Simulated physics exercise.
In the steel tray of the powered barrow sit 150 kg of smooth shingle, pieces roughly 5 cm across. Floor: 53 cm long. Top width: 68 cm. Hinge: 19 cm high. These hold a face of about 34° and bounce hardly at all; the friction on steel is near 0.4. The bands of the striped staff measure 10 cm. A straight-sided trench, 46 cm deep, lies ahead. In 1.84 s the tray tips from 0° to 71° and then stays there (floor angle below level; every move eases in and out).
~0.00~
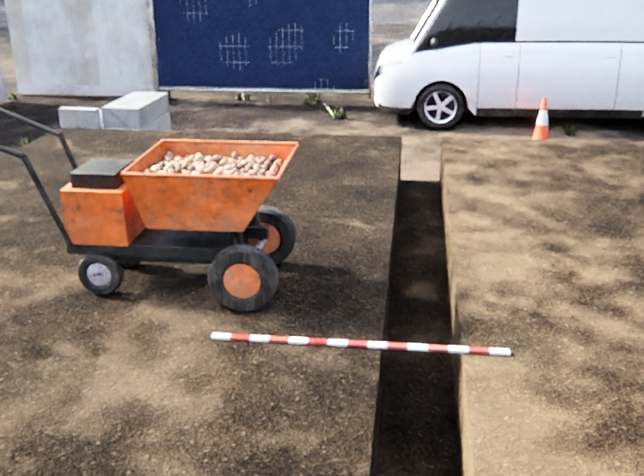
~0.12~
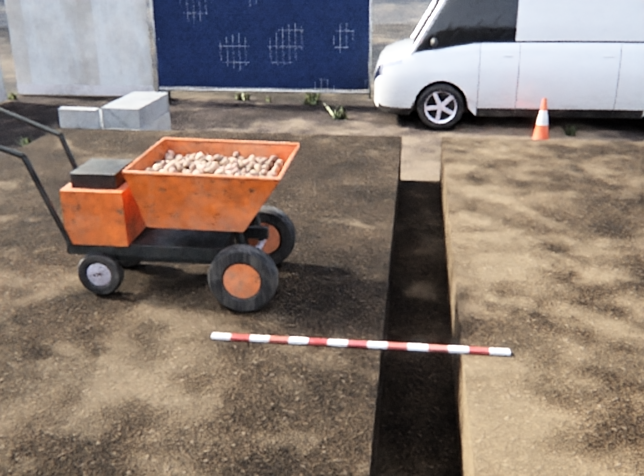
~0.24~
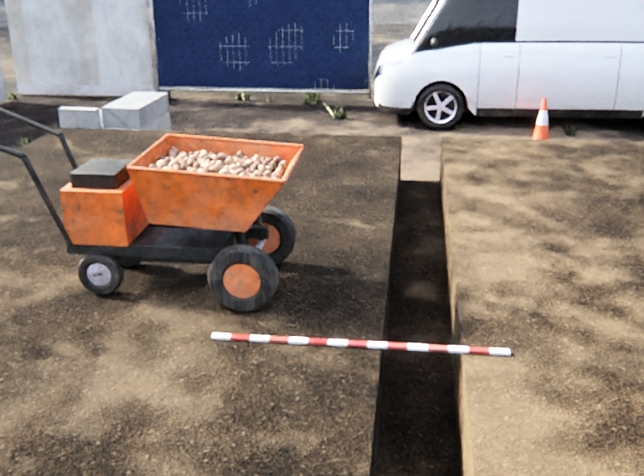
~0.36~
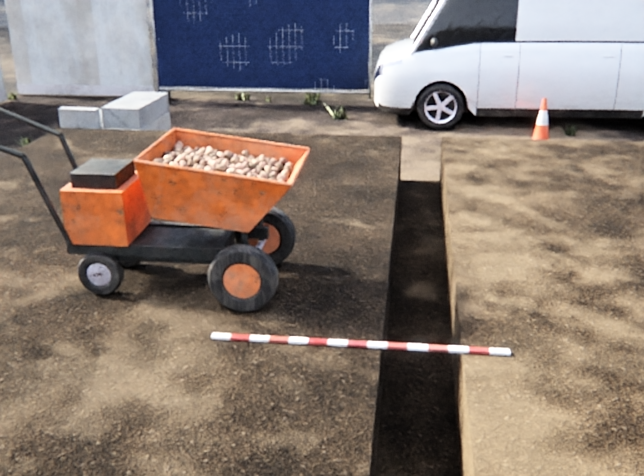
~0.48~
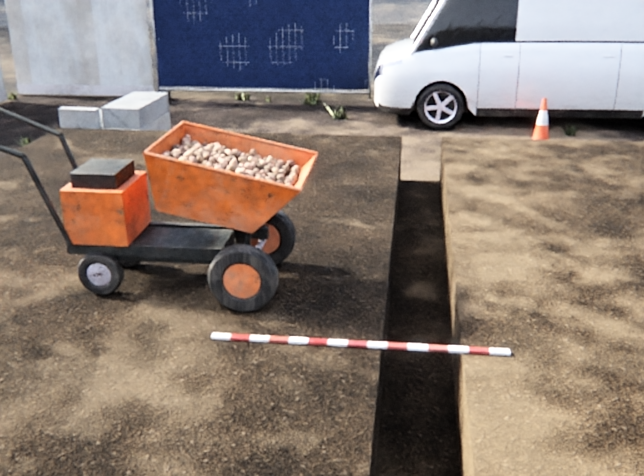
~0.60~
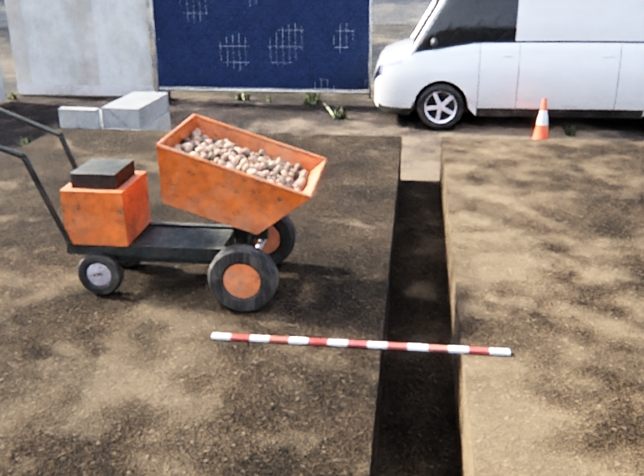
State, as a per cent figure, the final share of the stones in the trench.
The final share is about 89 per cent.
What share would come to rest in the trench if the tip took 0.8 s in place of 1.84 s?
I'd put it at some 90 in a hundred.
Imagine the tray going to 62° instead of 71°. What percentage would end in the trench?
Share in trench: Approx. 65%.
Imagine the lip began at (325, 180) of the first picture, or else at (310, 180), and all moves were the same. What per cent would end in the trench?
Near 90 per cent from the first place, 100 from the second.
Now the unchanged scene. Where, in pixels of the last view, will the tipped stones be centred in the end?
Their middle lands near (417, 348).
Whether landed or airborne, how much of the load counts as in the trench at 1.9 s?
I'd put it near 45 per cent.
After 1.4 s the floor is at 60°; 99 % in the tray, 1 % short of the trench; the foremost stones are at (378, 262).
After 1.9 s the floor is at 71°; 47 % in the tray, 10 % short of the trench, 43 % in the trench; the foremost stones are at (449, 356).
After 2.3 s the floor is at 71°; 24 % in the tray, 11 % short of the trench, 65 % in the trench; the foremost stones are at (449, 344).
After 4.2 s the floor is at 71°; 0 % in the tray, 11 % short of the trench, 89 % in the trench; the foremost stones are at (449, 344).
